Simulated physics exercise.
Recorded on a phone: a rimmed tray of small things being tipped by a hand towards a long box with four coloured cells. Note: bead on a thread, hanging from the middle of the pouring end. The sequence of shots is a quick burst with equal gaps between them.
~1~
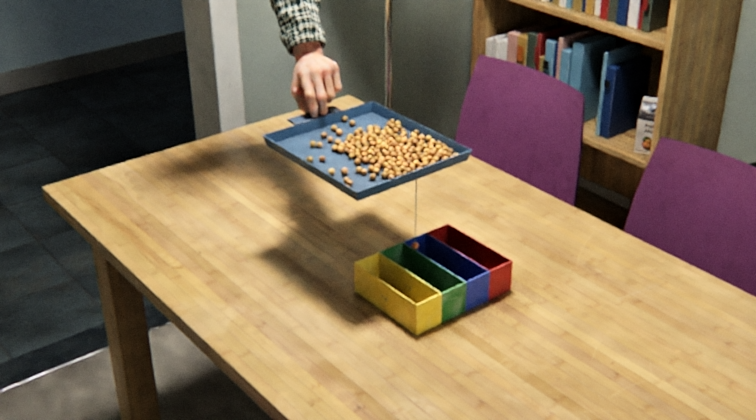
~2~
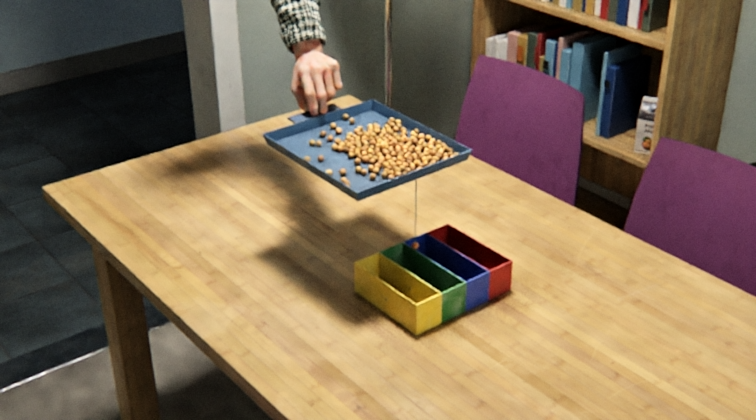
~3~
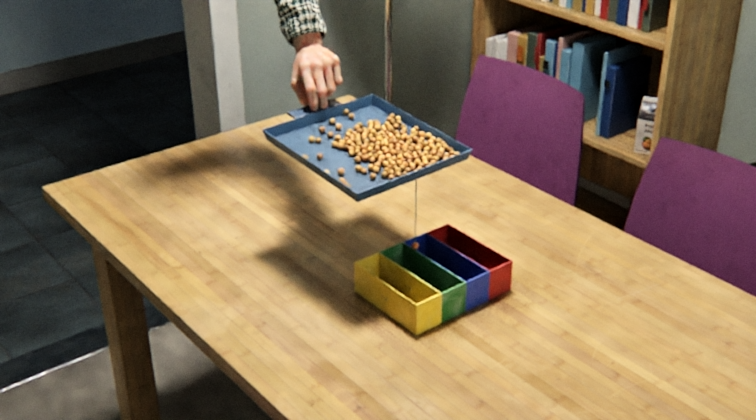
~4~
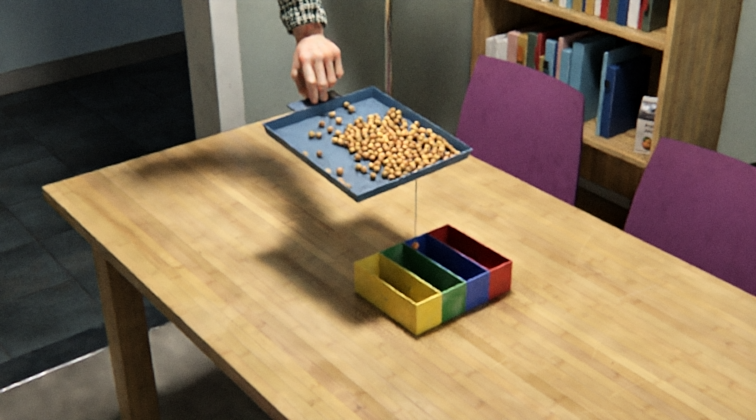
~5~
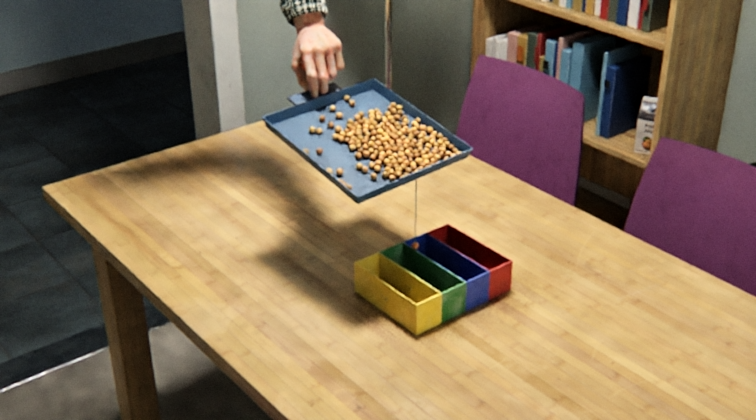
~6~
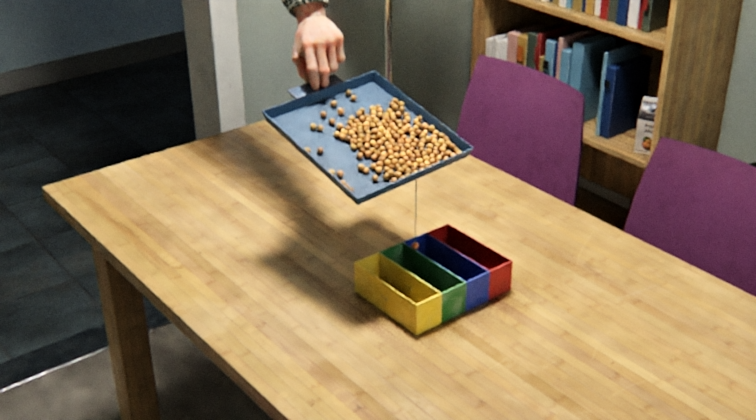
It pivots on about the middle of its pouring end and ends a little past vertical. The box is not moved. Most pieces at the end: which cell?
Yellow.
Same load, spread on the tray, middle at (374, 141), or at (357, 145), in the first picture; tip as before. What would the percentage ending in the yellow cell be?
Roughly 20 per cent, then 30 per cent.
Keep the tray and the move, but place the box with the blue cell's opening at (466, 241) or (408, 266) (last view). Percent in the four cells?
Around 20 then around 90 per cent.
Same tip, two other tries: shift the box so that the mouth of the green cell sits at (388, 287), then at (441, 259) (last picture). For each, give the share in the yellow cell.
First some 20, then 10 per cent.
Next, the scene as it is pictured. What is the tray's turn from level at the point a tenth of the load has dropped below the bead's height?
The angle is roughly 65° at that point.
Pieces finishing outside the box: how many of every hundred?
Result: Near 50 % of the load.
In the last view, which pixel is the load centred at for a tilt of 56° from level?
Roughly (401, 167).
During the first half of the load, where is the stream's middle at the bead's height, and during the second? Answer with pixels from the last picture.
The first part at (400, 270); the rest at (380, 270).
Shortly afterwards, tray tipped steeply; all but a few on the tray; only a few in the green cell; only a few in the blue cell; a little falling or outside the box.
Next, tray tipped right over; only a few on the tray; near a quarter in the yellow cell; a little in the green cell; a little in the blue cell; only a few in the red cell; near half falling or outside the box.
Some moments later, tray tipped past a quarter turn; near a quarter in the yellow cell; a little in the green cell; a little in the blue cell; only a few in the red cell; near half falling or outside the box.
In the end, tray tipped past a quarter turn; near a quarter in the yellow cell; a little in the green cell; a little in the blue cell; only a few in the red cell; near half outside the box.
